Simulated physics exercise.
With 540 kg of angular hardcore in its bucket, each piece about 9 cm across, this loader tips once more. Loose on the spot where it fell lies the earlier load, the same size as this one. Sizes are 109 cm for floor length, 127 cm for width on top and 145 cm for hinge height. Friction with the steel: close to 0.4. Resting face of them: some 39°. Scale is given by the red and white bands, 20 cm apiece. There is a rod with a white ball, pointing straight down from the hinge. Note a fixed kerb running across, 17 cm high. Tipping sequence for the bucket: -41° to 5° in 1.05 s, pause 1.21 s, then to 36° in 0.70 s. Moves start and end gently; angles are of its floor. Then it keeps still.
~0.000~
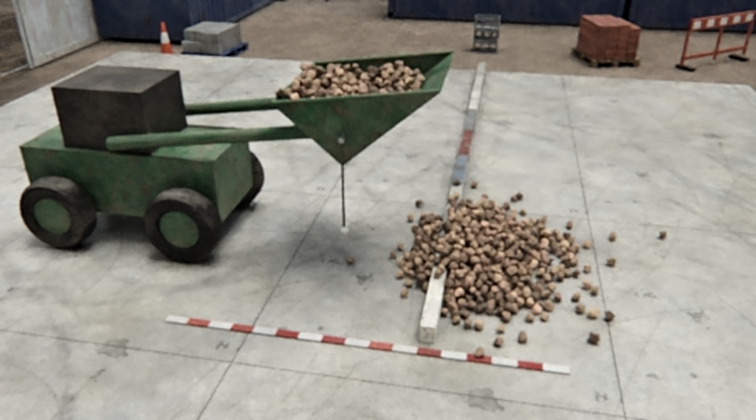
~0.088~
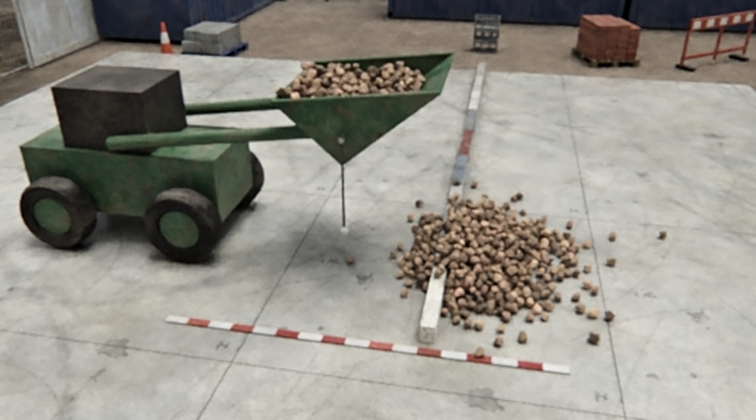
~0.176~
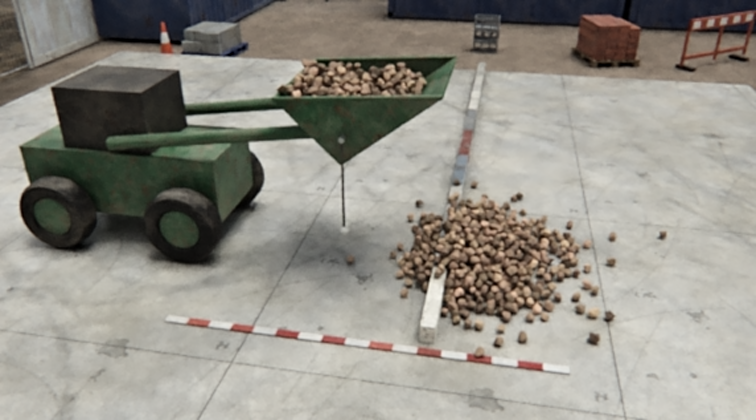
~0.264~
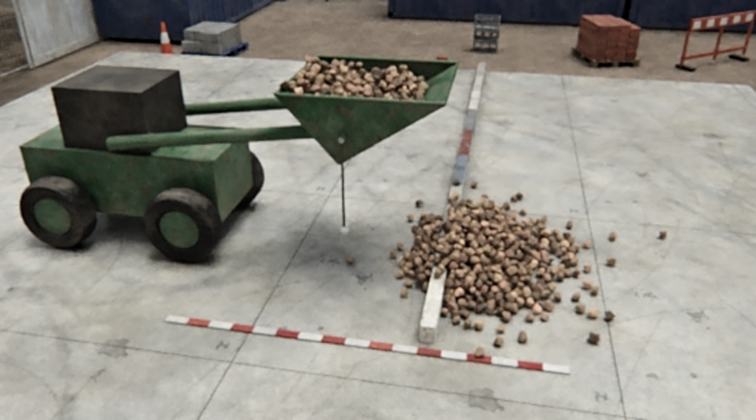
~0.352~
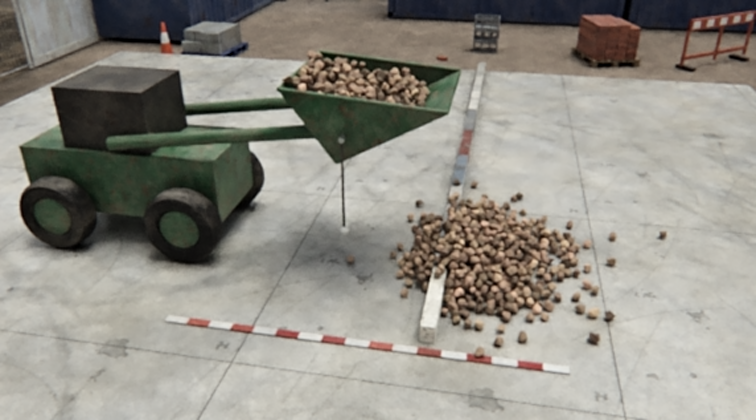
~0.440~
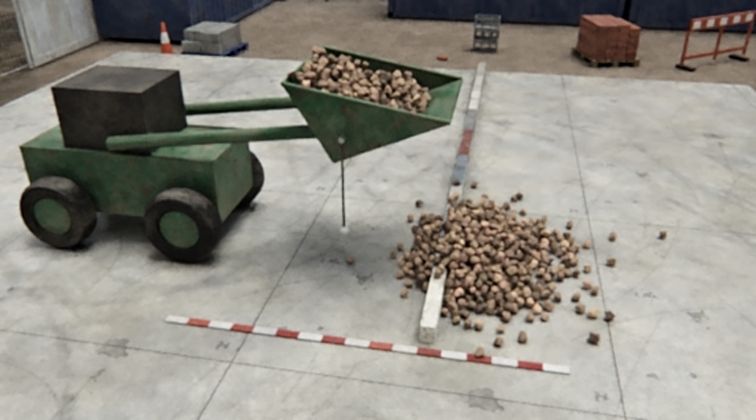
On a concrete yard, a green loader held a bucket full of brown stones beside a loose heap spread across a kerb, and the raised bucket slowly tilted down to the right, its stones shifting slightly.
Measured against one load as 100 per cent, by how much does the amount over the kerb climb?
The amount climbs by some 64 per cent of a load.
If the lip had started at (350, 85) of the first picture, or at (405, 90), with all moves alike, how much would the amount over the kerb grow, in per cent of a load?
I'd expect near 0 per cent first and near 15 per cent next.
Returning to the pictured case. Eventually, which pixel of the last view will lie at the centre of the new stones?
I'd point to about (467, 237).
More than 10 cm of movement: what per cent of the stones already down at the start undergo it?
Close to 10 per cent.
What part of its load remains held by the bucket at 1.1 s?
Roughly 100 per cent of its load.
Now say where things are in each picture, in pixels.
In the first picture, the bucket is at -41°, its lip at (440, 92); the top of the load is at (375, 72). The earlier load is highest near (458, 236), 31 cm above ground level, 16 % on this side of the kerb, 84 % over the kerb.
In the second picture, the bucket is at -40°, its lip at (440, 93); the top of the load is at (366, 73); the stones move at 0.1 m/s on average.
In the third picture, the bucket is at -38°, its lip at (443, 98); the top of the load is at (350, 70); the stones move at 0.2 m/s on average.
The fourth picture shows lip at (445, 105), floor tilted -34°, highest stones at (324, 66); the stones move at 0.2 m/s on average.
In the fifth picture, the bucket is at -29°, its lip at (448, 113); the top of the load is at (320, 62); the stones move at 0.3 m/s on average.
The sixth picture shows lip at (450, 123), floor tilted -24°, highest stones at (324, 59); the stones move at 0.3 m/s on average.
After 0.8 s the floor is at -2°; in per cent of one load, 100 in the bucket, 16 on this side of the kerb, 84 over the kerb; the foremost stones are at (608, 268).
After 1.1 s the floor is at 5°; in per cent of one load, 100 in the bucket, 16 on this side of the kerb, 84 over the kerb; the foremost stones are at (608, 268).
After 3.4 s the floor is at 36°; in per cent of one load, 46 in the bucket, 48 on this side of the kerb, 106 over the kerb; the foremost stones are at (608, 268).
After 6.2 s the floor is at 36°; in per cent of one load, 0 in the bucket, 52 on this side of the kerb, 148 over the kerb; the foremost stones are at (607, 257). Net gain over the kerb, 64.
